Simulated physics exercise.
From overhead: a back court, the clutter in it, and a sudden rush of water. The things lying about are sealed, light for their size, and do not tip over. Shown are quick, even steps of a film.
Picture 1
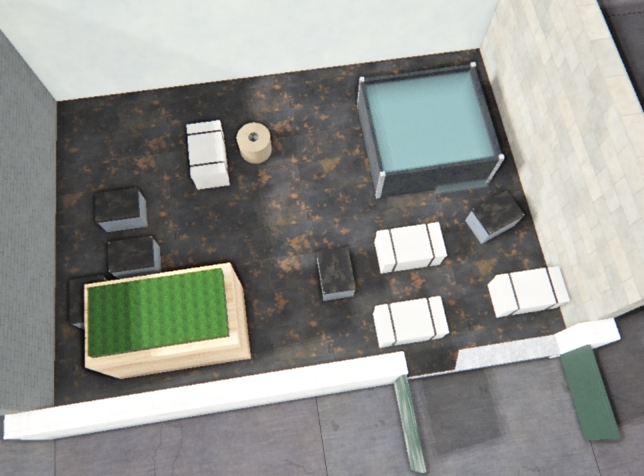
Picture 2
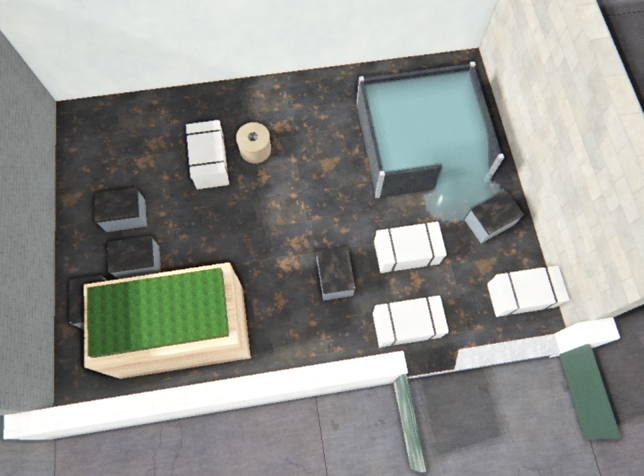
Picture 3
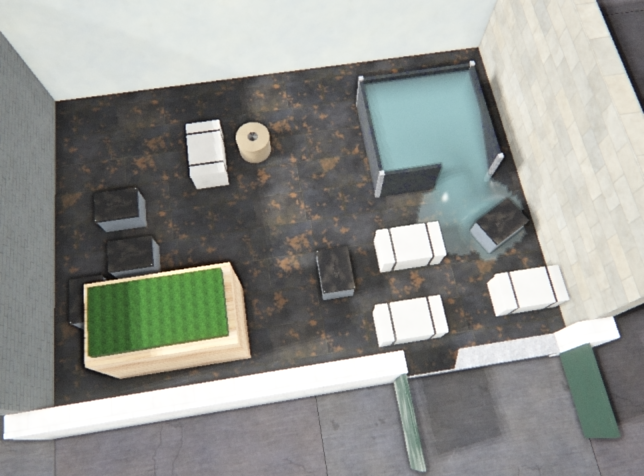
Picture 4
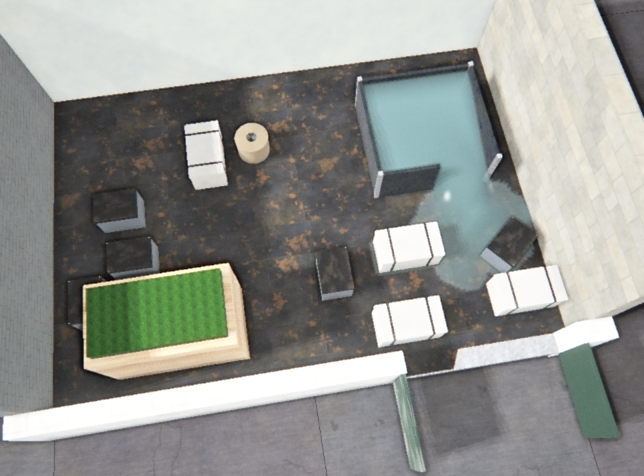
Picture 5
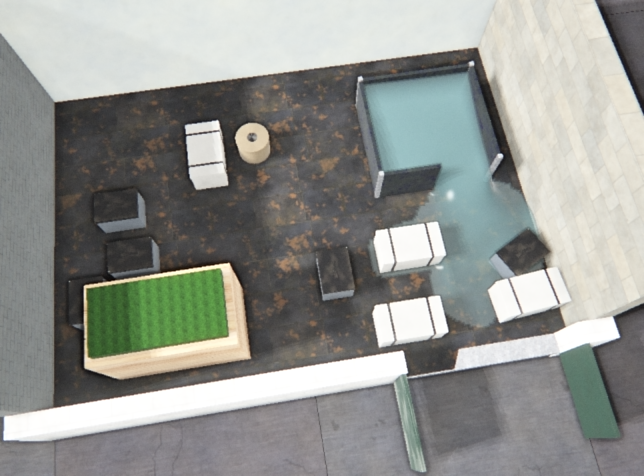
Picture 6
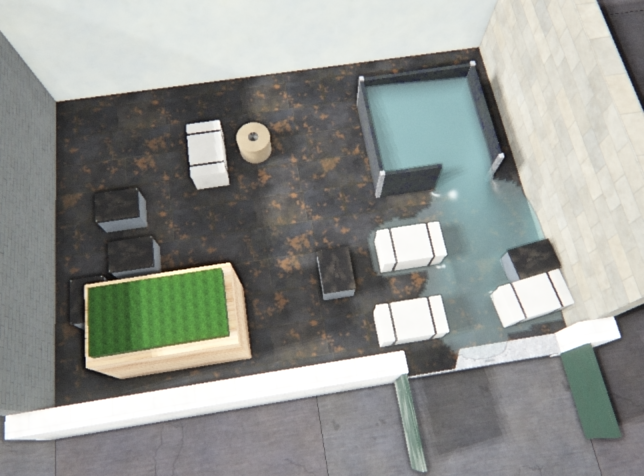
Water poured out through a gap in the blue pool's wall and spread down the right side of the court, pushing a dark box toward a white one, which then shifted slightly.
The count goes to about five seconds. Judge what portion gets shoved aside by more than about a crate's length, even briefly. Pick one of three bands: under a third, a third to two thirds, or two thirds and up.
Under a third.
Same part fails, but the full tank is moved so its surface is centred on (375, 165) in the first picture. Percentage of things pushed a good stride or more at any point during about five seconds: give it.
About 30 per cent.
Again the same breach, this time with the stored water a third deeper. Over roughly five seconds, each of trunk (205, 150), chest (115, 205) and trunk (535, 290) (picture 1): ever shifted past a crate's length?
Going through them, I'd say never got there, then never got there, then got there.
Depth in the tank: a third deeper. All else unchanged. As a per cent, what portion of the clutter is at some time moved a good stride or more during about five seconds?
Share: Close to 20 %.
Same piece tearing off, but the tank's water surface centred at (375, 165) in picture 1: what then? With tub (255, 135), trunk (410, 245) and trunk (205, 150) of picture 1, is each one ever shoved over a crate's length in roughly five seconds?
Well, the first one didn't get far, the second got driven a long way, and the third didn't get far.
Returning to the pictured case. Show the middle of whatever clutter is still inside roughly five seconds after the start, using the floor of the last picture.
Their average sits at about pixel (247, 242).
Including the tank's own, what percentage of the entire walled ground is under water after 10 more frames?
Close to 25 per cent, tank included.
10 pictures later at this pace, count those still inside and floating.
I get 0.
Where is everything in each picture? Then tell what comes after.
A chest at (498, 212), on the bottom; a trunk at (533, 288) rests on the ground; 0 of 10 have shifted, in the first picture.
A chest at (498, 211) rests on the ground; a trunk at (532, 288) rests on the ground; 0 of 10 have shifted, in the second picture.
A chest at (503, 221), on the bottom, close to its start; a trunk at (532, 287) rests on the ground; 1 of 10 have shifted, in the third picture.
A chest at (513, 241), on the bottom, a stride from its start; a trunk at (531, 287) rests on the ground; 1 of 10 have shifted, in the fourth picture.
A chest at (523, 252) rests on the ground, a stride from its start; a trunk at (533, 291) rests on the ground, close to its start; 2 of 10 have shifted, in the fifth picture.
A chest at (535, 258), afloat, a stride from its start; a trunk at (536, 295), on the bottom, close to its start; 2 of 10 have shifted, in the sixth picture.
A moment on, 1 of 10 are well off their spots; 1 afloat.
Next, 2 of 10 are well off their spots; 0 afloat.
Later, 2 of 10 are well off their spots; 0 afloat.
In the end, 2 of 10 are well off their spots, and 2 have been at some point; 0 afloat.
